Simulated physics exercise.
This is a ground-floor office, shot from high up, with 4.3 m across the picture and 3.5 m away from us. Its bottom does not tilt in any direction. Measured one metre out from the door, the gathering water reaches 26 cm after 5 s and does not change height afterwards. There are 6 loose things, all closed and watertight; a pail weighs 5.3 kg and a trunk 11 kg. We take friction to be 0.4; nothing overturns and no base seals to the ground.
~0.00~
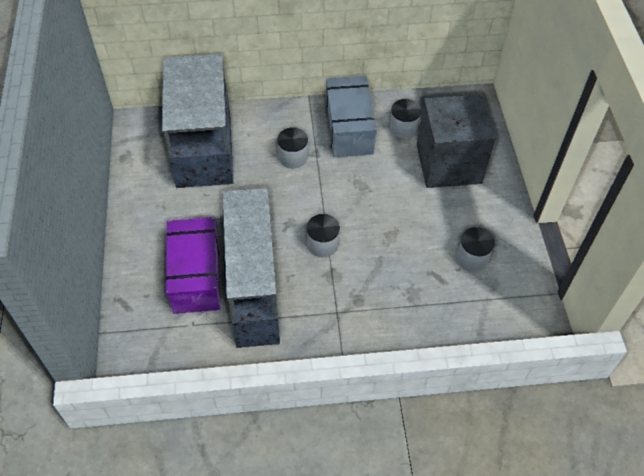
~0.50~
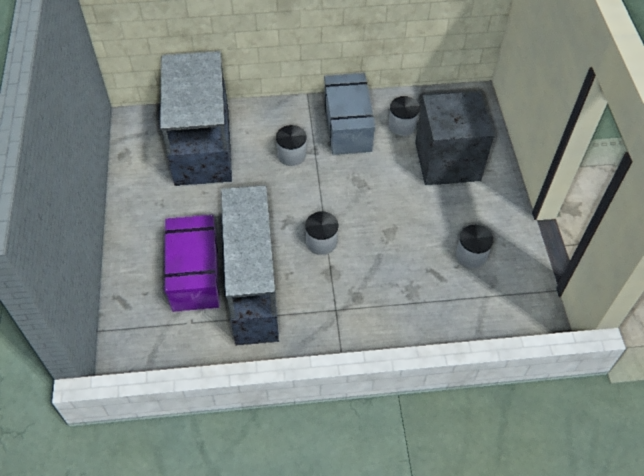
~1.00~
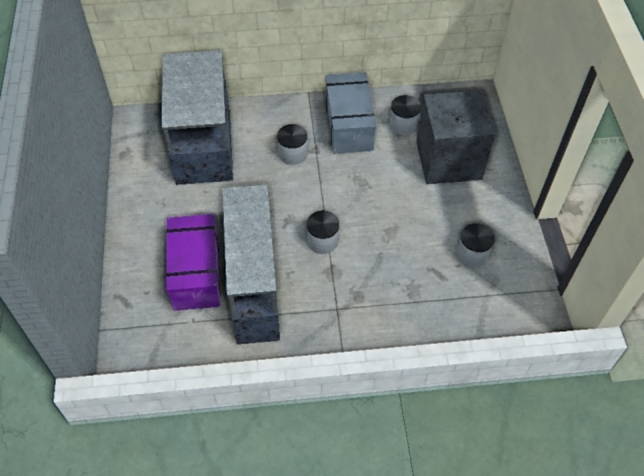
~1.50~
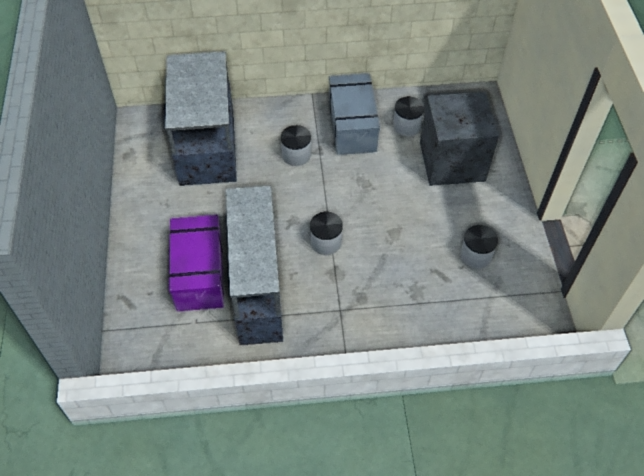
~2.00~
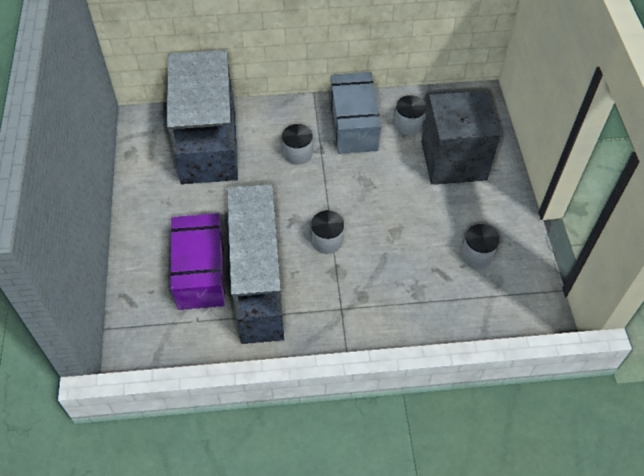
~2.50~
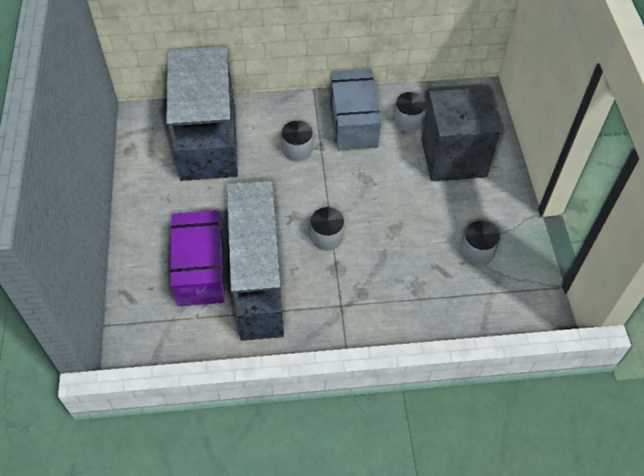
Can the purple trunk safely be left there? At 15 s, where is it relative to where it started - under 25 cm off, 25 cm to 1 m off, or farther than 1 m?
It is left a little way off.
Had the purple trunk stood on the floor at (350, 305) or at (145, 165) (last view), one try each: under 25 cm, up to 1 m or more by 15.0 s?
Taking them in order, it is swept well off and then it edges a short distance.
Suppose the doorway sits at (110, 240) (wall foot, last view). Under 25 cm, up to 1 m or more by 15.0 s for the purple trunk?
Note: Purple trunk displaced a short distance.
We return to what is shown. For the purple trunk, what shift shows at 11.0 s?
I'd guess some 50 cm by then.
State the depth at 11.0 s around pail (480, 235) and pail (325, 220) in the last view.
Around 14 cm and 12 cm.
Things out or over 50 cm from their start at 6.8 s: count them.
I count 2 of them.
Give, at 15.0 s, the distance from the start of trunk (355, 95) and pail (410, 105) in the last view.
The first is 140 cm from its start, the second 140 cm.
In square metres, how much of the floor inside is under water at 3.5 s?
About 2.5 m2.
After 3.5 s the purple trunk is near (195, 247), 0.0 m from its start, aground; 0 afloat.
After 6.8 s the purple trunk is near (195, 247), 0.0 m from its start, aground; 1 afloat.
After 11.0 s the purple trunk is near (172, 289), 0.5 m from its start, afloat; 4 afloat.
After 15.0 s the purple trunk is near (161, 278), 0.5 m from its start, afloat; 6 afloat.
